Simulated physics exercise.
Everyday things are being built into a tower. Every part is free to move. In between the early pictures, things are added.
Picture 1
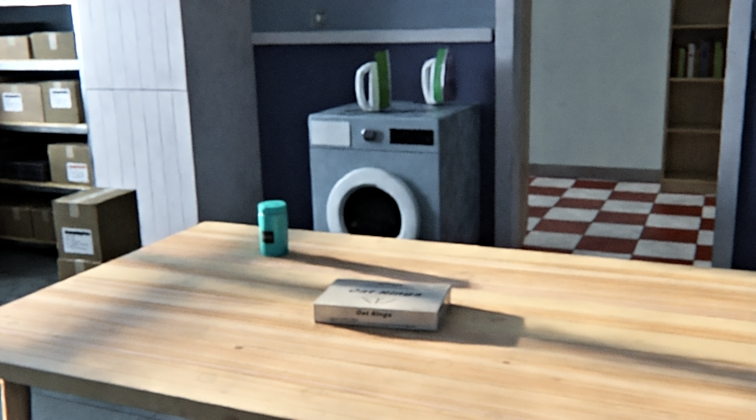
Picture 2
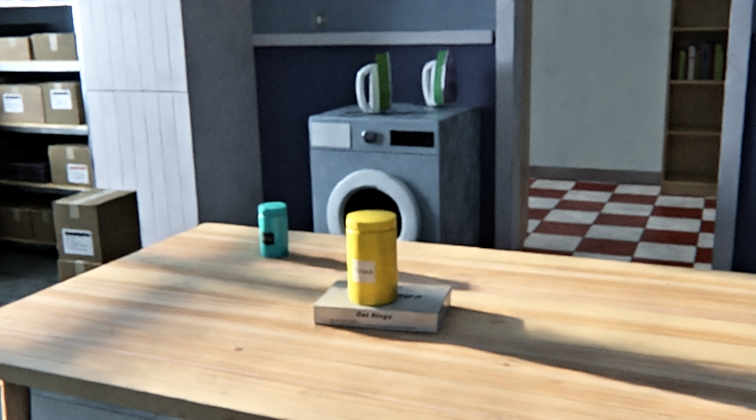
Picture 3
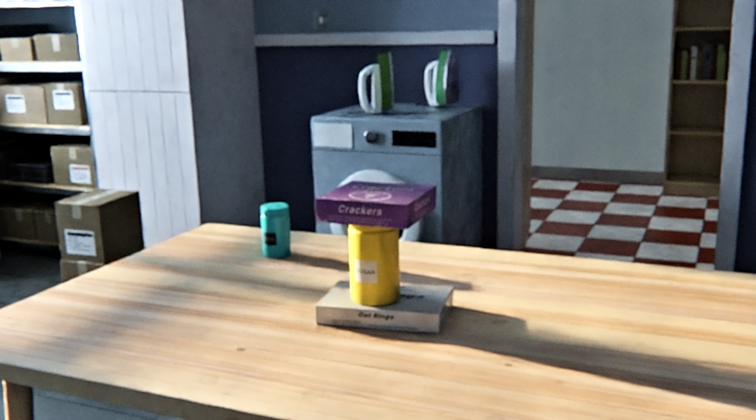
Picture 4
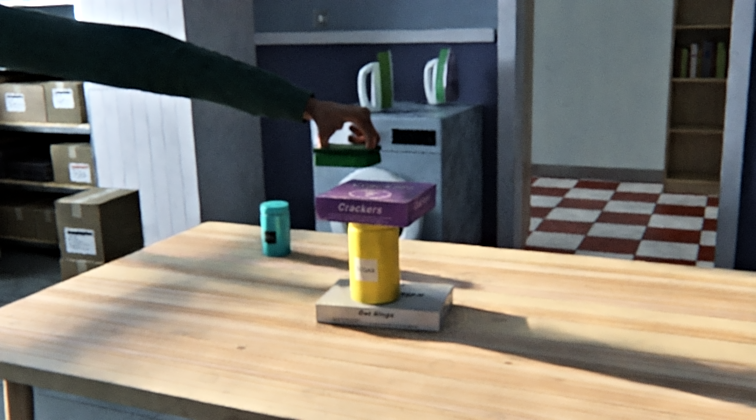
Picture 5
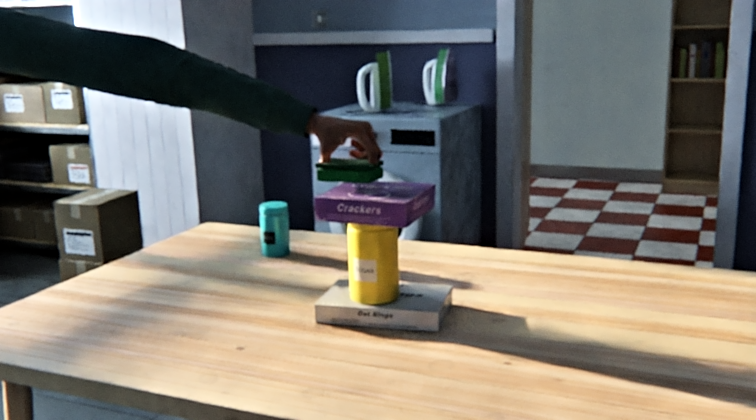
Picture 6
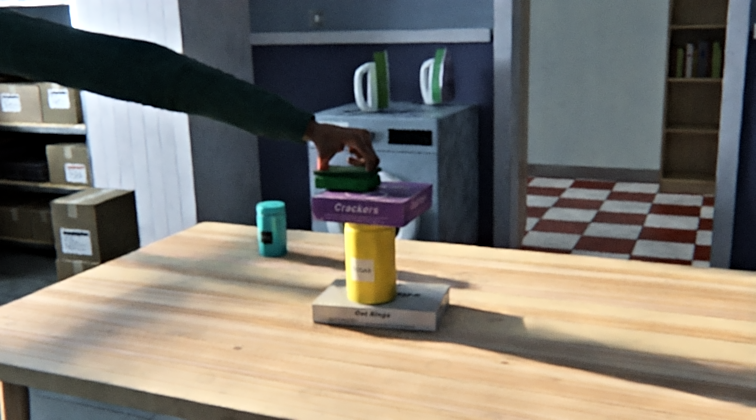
On a wooden table, a stack gains a yellow jar and purple packet before a hand lowers a green sponge onto it.
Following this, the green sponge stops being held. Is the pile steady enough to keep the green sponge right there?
Yes, it keeps it there.
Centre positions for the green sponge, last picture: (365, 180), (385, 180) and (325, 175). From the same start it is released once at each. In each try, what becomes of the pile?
So the first time it stays intact, the second time it stays intact, and the third time it tips over.
Then, 0.50 s after the last picture, nothing has stirred.
Then, 1.50 s after the last picture, green sponge resting near (348, 179).
At rest, all 5 in place. Seen from the same camera at the end, green sponge near (348, 179). The pile holds.
